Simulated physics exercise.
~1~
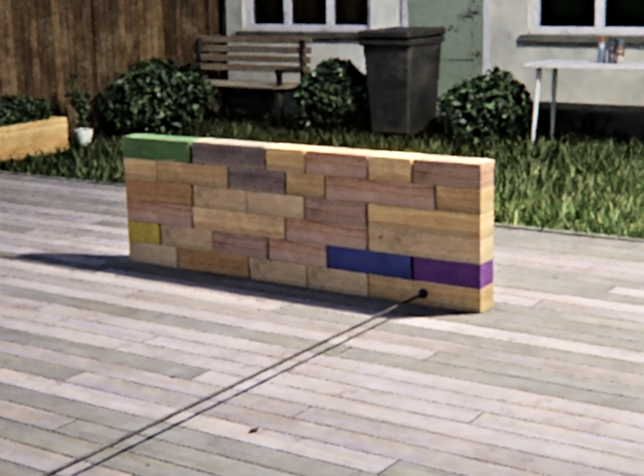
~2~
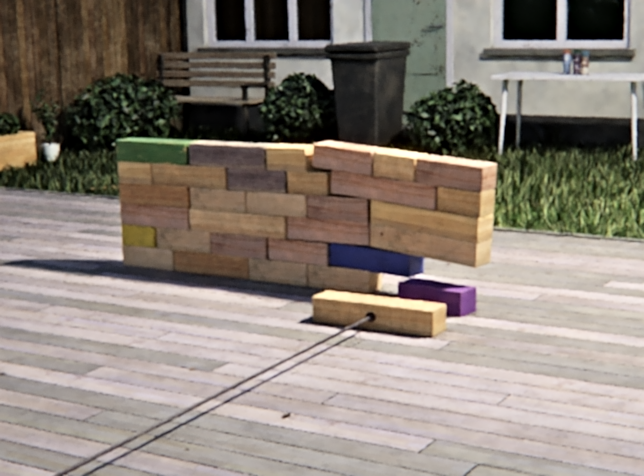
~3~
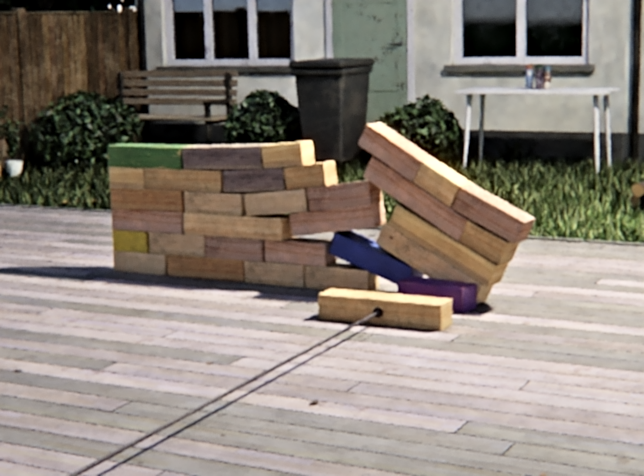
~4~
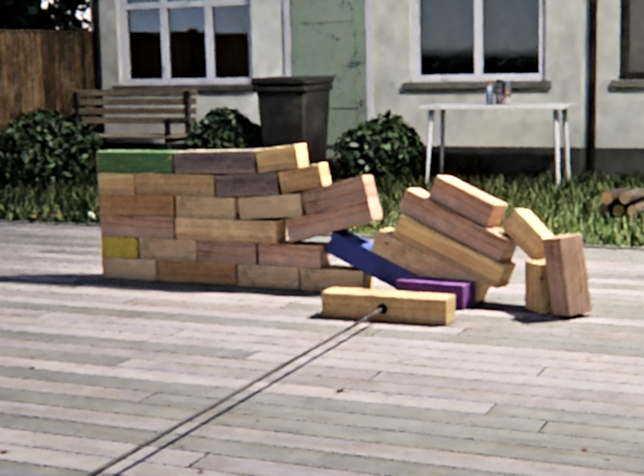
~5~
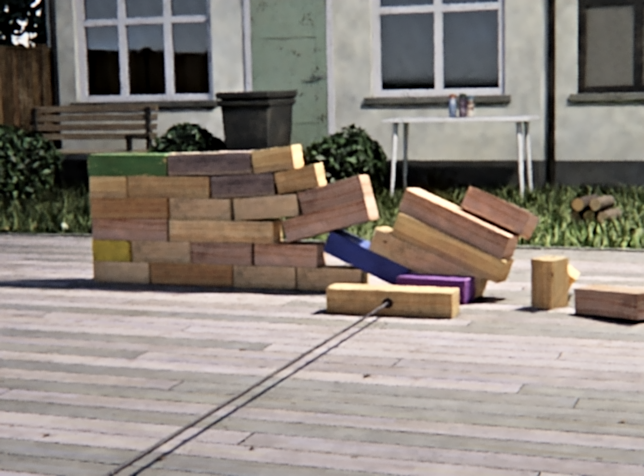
A rod draws a wooden block out from the bottom right of a free-standing wall, and the purple block drops while the blue one tilts. The right end then tips and collapses, scattering several blocks on the ground, while the left part, with the green and yellow blocks, stays standing.
